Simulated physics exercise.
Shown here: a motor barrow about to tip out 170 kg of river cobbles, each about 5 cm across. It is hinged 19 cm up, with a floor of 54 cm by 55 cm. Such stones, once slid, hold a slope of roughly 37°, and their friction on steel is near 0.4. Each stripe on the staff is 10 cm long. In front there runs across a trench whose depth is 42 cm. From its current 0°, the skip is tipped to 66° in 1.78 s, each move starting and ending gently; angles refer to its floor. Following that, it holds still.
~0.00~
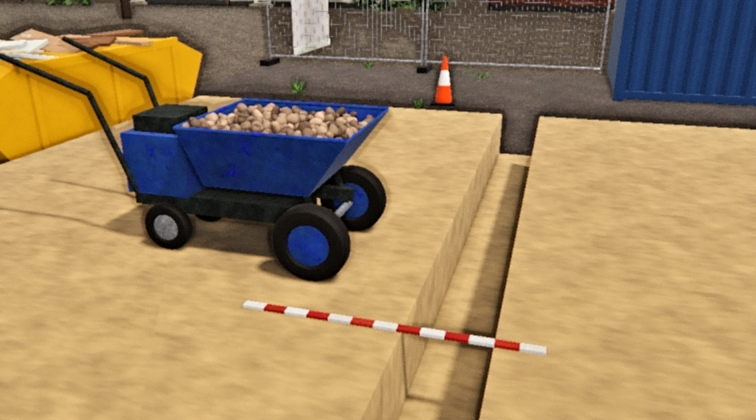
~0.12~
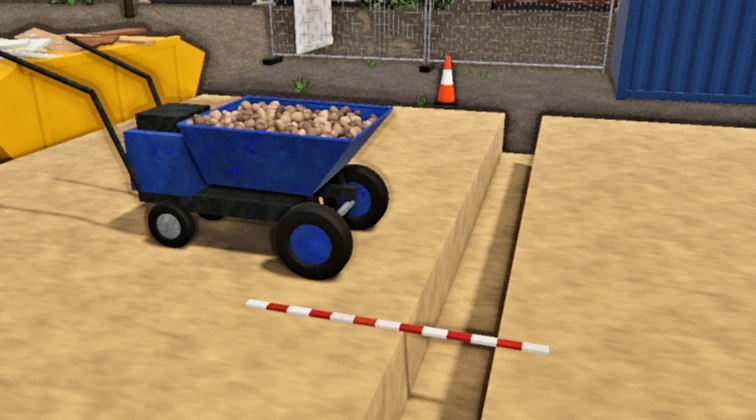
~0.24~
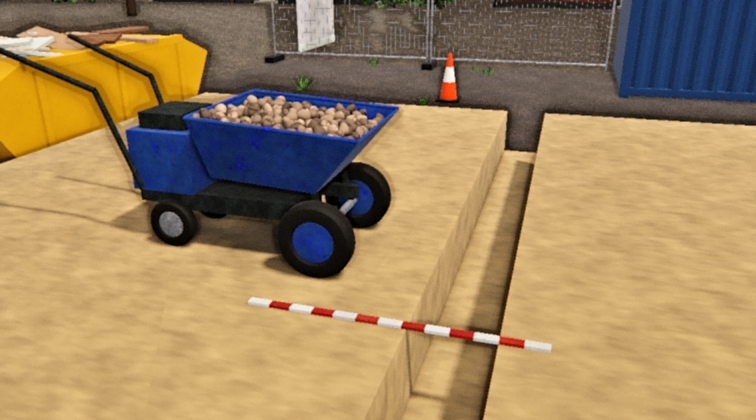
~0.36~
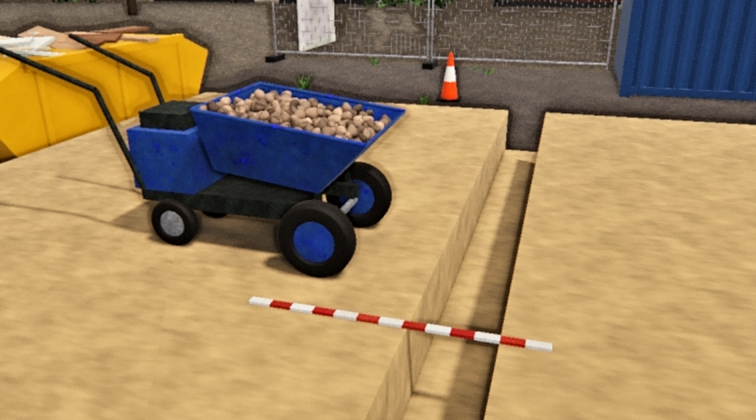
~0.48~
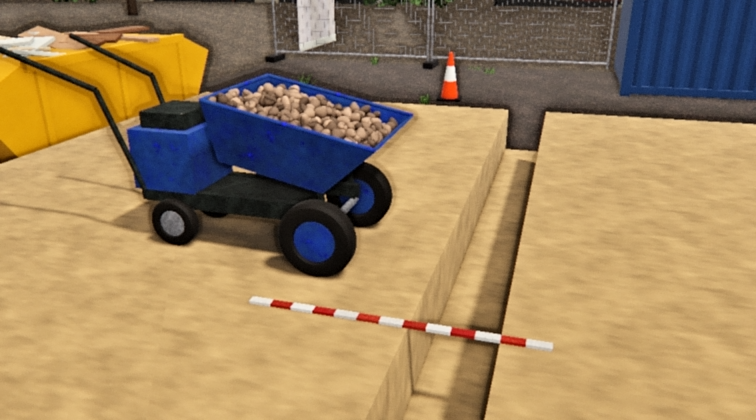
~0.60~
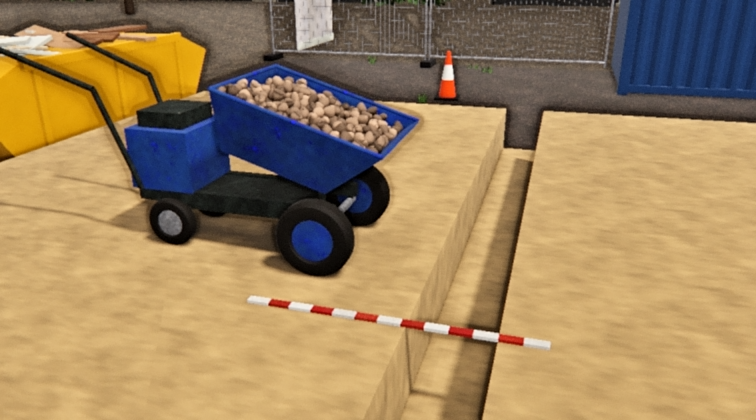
A blue motor barrow loaded with brown and grey stones stood on sandy ground beside a trench, and its skip slowly tilted toward the right, its back end rising while the stones stayed inside.
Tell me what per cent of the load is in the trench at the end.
Some 98 per cent.
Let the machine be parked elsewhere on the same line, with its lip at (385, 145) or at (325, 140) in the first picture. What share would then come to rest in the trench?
About 70 per cent first, then about 100 per cent.
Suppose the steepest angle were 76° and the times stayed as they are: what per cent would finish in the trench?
Trench share: Approx. 100%.
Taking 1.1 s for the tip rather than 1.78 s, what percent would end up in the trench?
It would come to roughly 90 per cent.
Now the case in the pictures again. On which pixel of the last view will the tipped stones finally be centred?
Their middle lands near (472, 318).
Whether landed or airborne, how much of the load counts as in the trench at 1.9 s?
Something like 40 in a hundred.
After 1.3 s the floor is at 56°; 98 % in the skip, 1 % in the trench; the foremost stones are at (456, 222).
After 1.9 s the floor is at 66°; 59 % in the skip, 40 % in the trench, 1 % past the trench; the foremost stones are at (540, 273).
After 2.2 s the floor is at 66°; 36 % in the skip, 62 % in the trench, 2 % past the trench; the foremost stones are at (598, 282).
After 4.2 s the floor is at 66°; 0 % in the skip, 98 % in the trench, 2 % past the trench; the foremost stones are at (620, 280).
